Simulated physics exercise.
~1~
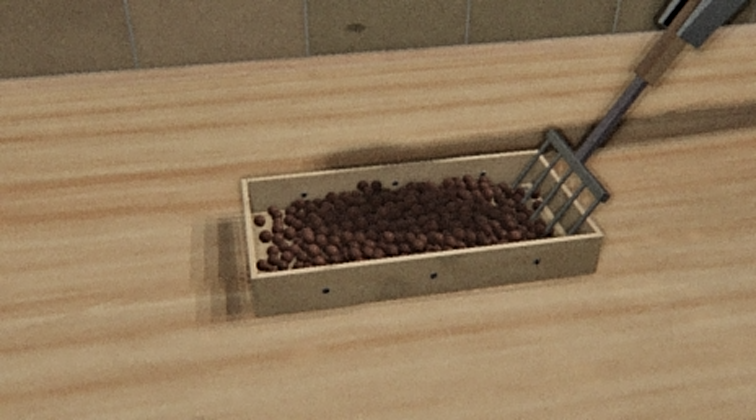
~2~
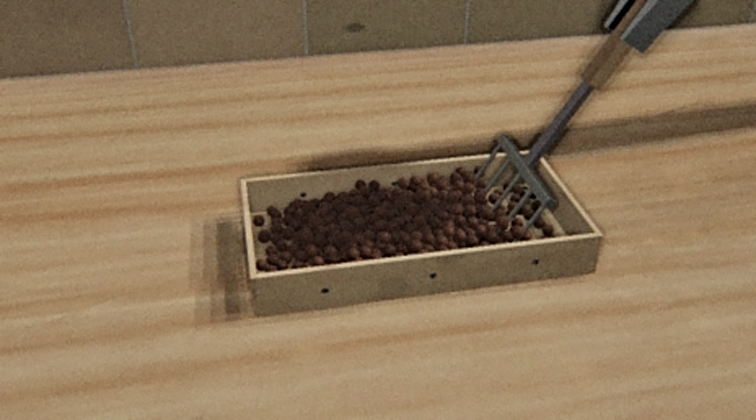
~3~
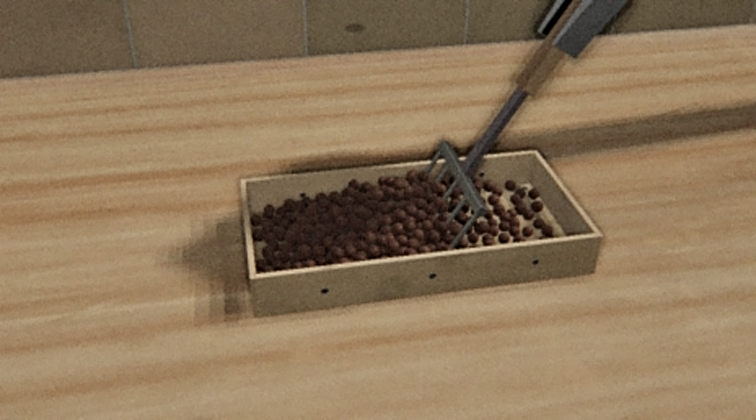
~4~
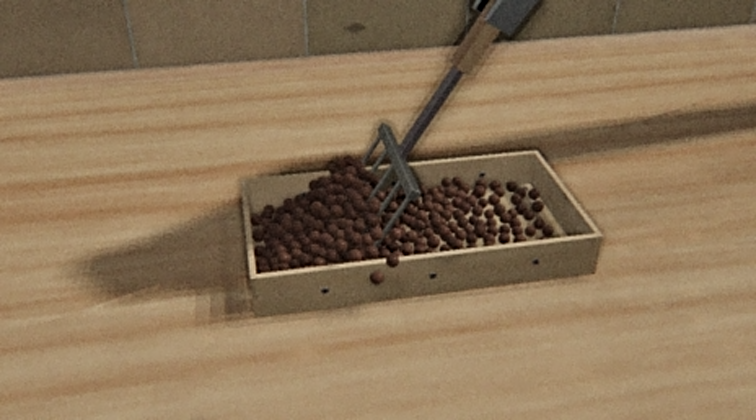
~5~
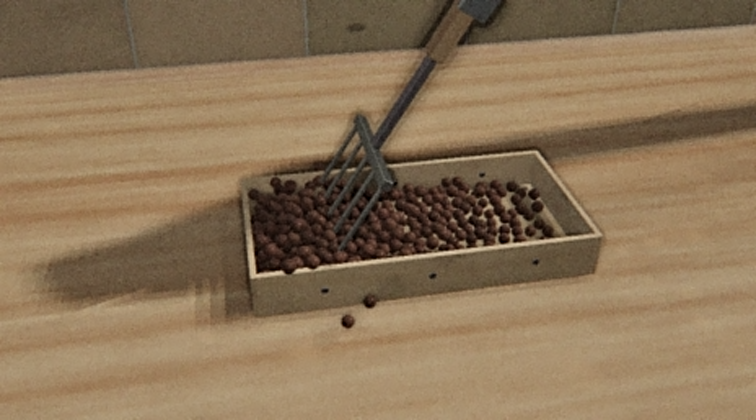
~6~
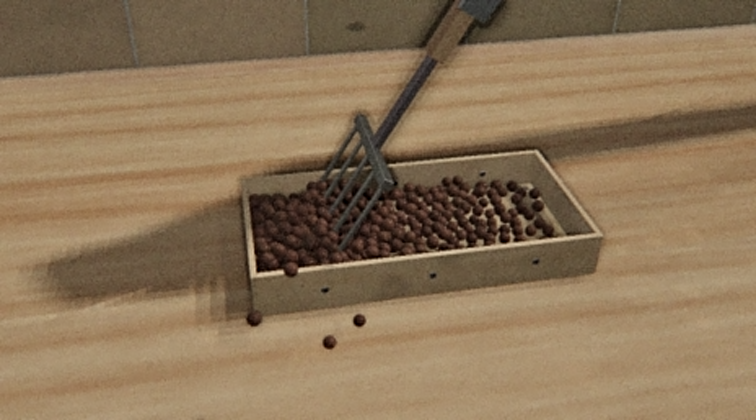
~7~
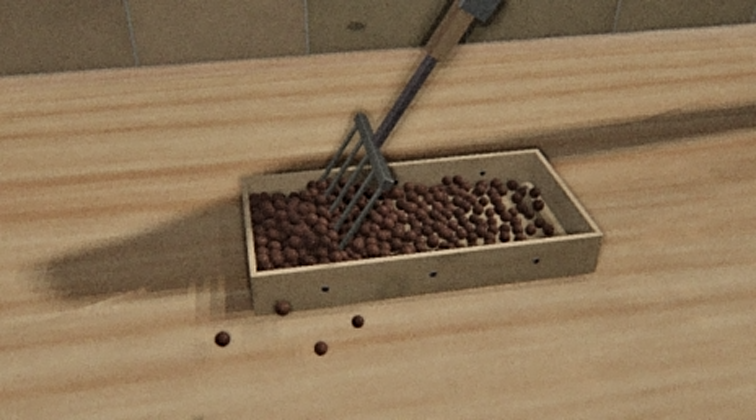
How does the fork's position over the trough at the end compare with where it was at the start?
At the start the fork is at the right end of the trough, and by the end it has moved left and rests over the left half, a little short of the left end.
